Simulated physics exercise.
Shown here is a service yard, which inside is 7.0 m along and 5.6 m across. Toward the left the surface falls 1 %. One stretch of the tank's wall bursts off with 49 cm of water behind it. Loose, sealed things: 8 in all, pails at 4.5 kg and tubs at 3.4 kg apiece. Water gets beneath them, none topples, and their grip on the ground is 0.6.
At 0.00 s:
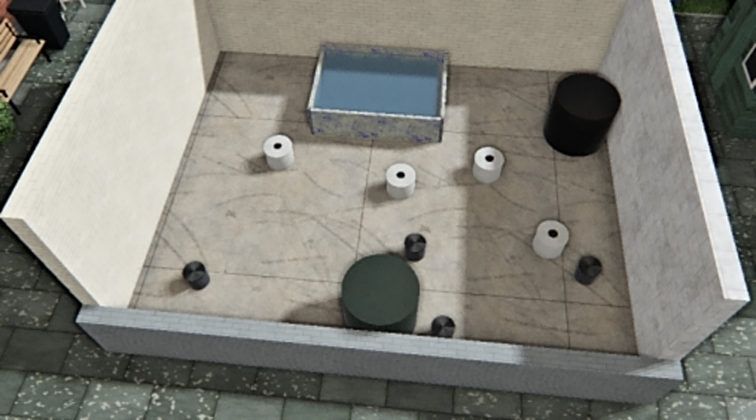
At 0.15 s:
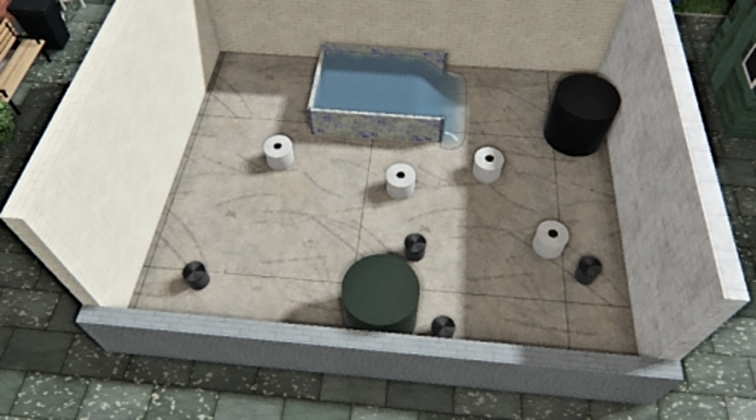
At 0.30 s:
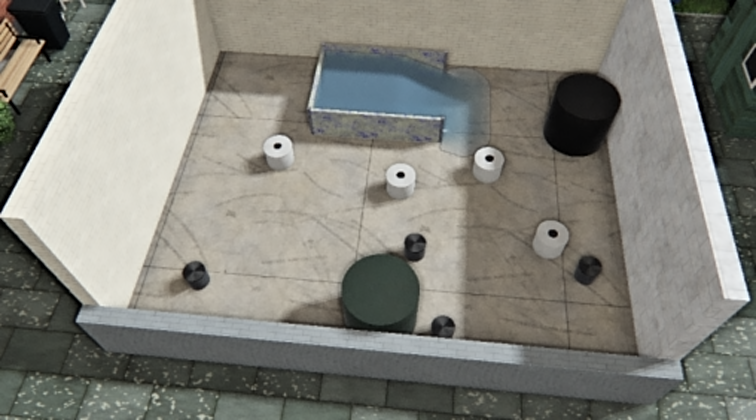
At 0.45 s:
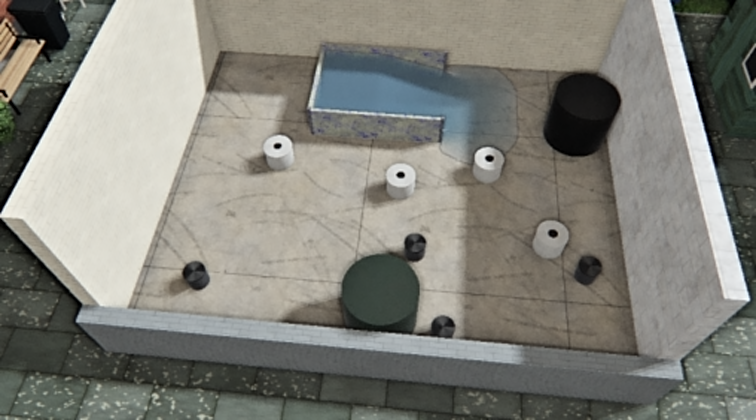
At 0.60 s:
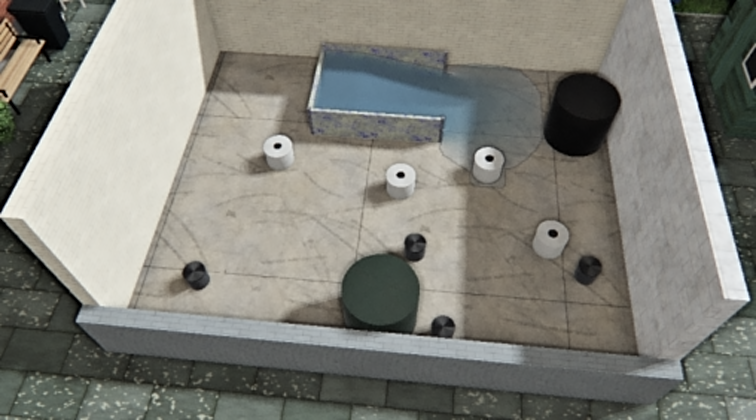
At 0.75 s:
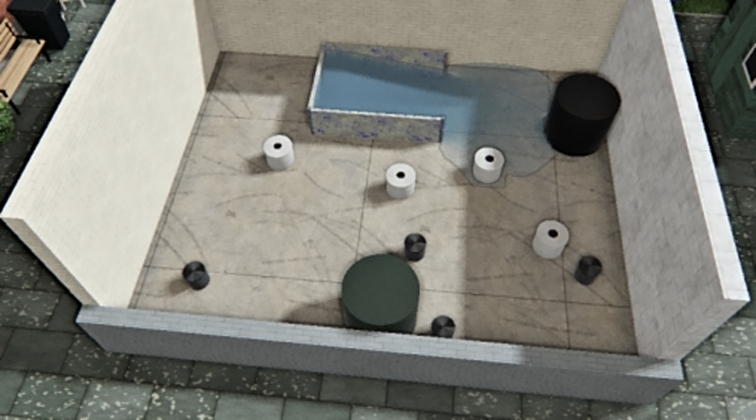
A walled yard with a tank whose right side opens, water spreading rightward across the floor around a white tub, containers staying still.
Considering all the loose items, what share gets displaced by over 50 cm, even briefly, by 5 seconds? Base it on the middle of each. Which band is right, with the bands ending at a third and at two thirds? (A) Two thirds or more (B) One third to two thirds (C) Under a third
One third to two thirds (B).
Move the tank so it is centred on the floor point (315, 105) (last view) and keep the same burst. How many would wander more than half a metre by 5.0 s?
The count would be 3.
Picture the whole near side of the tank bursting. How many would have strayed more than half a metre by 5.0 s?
You'd get 4 in that case.
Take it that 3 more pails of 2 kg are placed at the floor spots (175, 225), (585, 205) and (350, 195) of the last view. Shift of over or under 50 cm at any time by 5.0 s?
Below, above, below.
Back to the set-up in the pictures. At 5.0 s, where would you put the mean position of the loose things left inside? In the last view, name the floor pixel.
Around (390, 261).
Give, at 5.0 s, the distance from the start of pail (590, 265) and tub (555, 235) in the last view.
200 cm, then 150 cm.
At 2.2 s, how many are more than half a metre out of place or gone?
I get 1.
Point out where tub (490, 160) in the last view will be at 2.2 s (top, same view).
Somewhere near (505, 203) in the last view.
After 1.1 s 0 of 8 are over 50 cm from their spots; 0 afloat.
After 2.2 s 1 of 8 are over 50 cm from their spots; 0 afloat.
After 3.5 s 3 of 8 are over 50 cm from their spots; 0 afloat.
After 5.0 s 3 of 8 are over 50 cm from their spots, and 3 have been at some point; 4 afloat.
